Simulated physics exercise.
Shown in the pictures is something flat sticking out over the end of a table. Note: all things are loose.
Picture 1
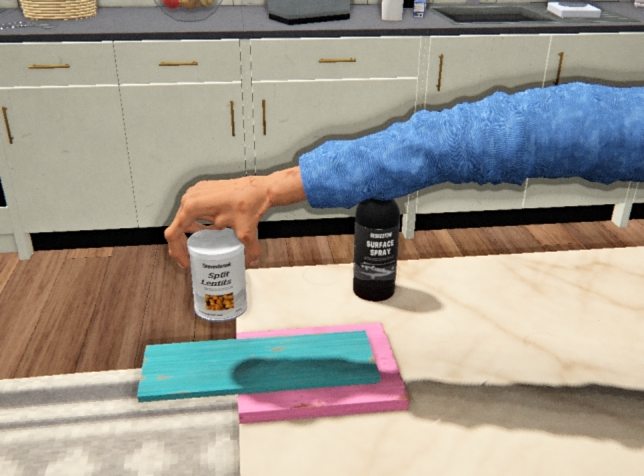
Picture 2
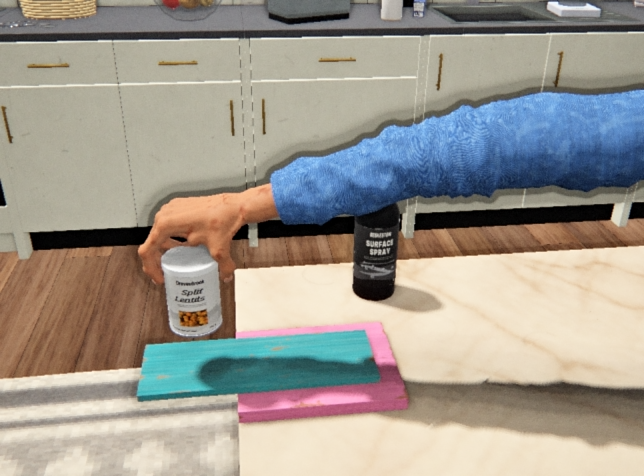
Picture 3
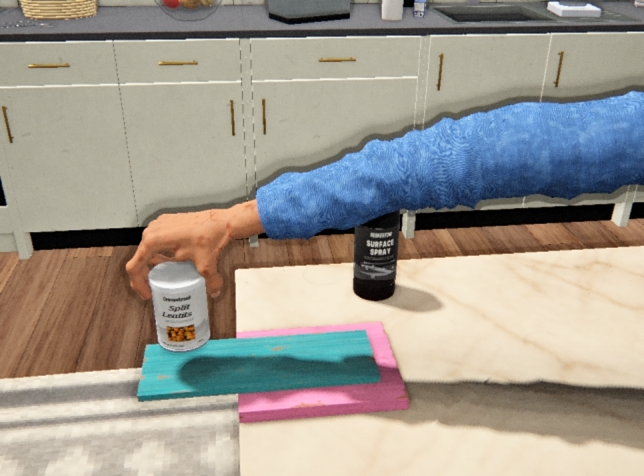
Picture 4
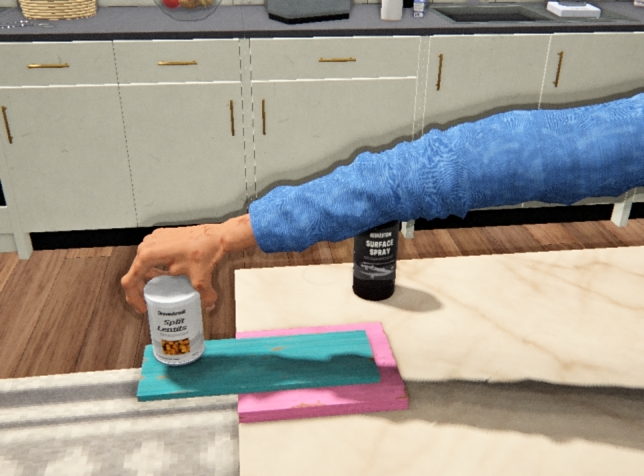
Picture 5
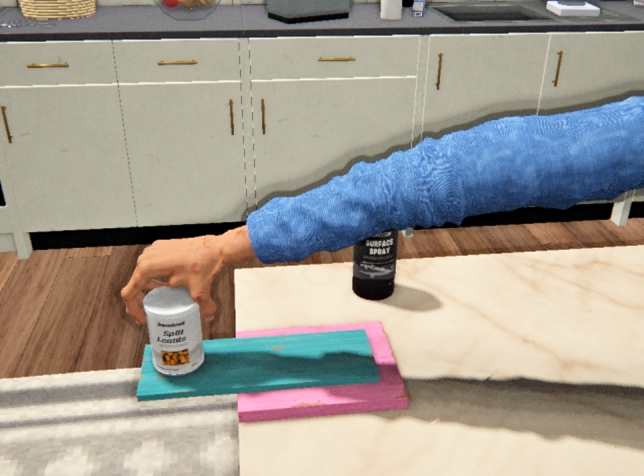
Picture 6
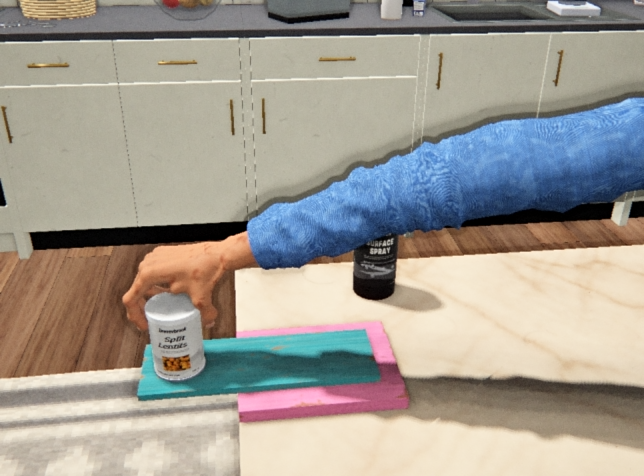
The footage shows a blue-sleeved arm moving a white tin left and down onto the overhanging left end of a turquoise plank, which lies across a pink slab on a table near a black bottle, the hand remaining on the tin.
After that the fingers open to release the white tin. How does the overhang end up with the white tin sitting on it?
Looks like it drops off the end.
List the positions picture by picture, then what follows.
The first frame shows on its way; white tin (219, 275); pink slab (317, 369).
The second frame shows on its way; white tin (193, 291); black bottle (376, 239).
The third frame shows on its way; white tin (181, 306); turquoise plank (260, 363).
The fourth frame shows on its way; white tin (176, 319); pink slab (317, 368).
The fifth frame shows on its way; white tin (175, 330).
The sixth frame shows in place under the hand; white tin (177, 336); turquoise plank (260, 363).
Then, 0.50 s on from there, white tin now down on the floor or falling; turquoise plank turned 61° from how it was put.
Then, 0.70 s on from there, turquoise plank now down on the floor or falling.
Then, 0.80 s on from there, things are still on the move.
Then, 1.00 s on from there, as before.
In the end, down on the floor or falling, white tin and turquoise plank; the other 2 unmoved. The plank tips off the edge.
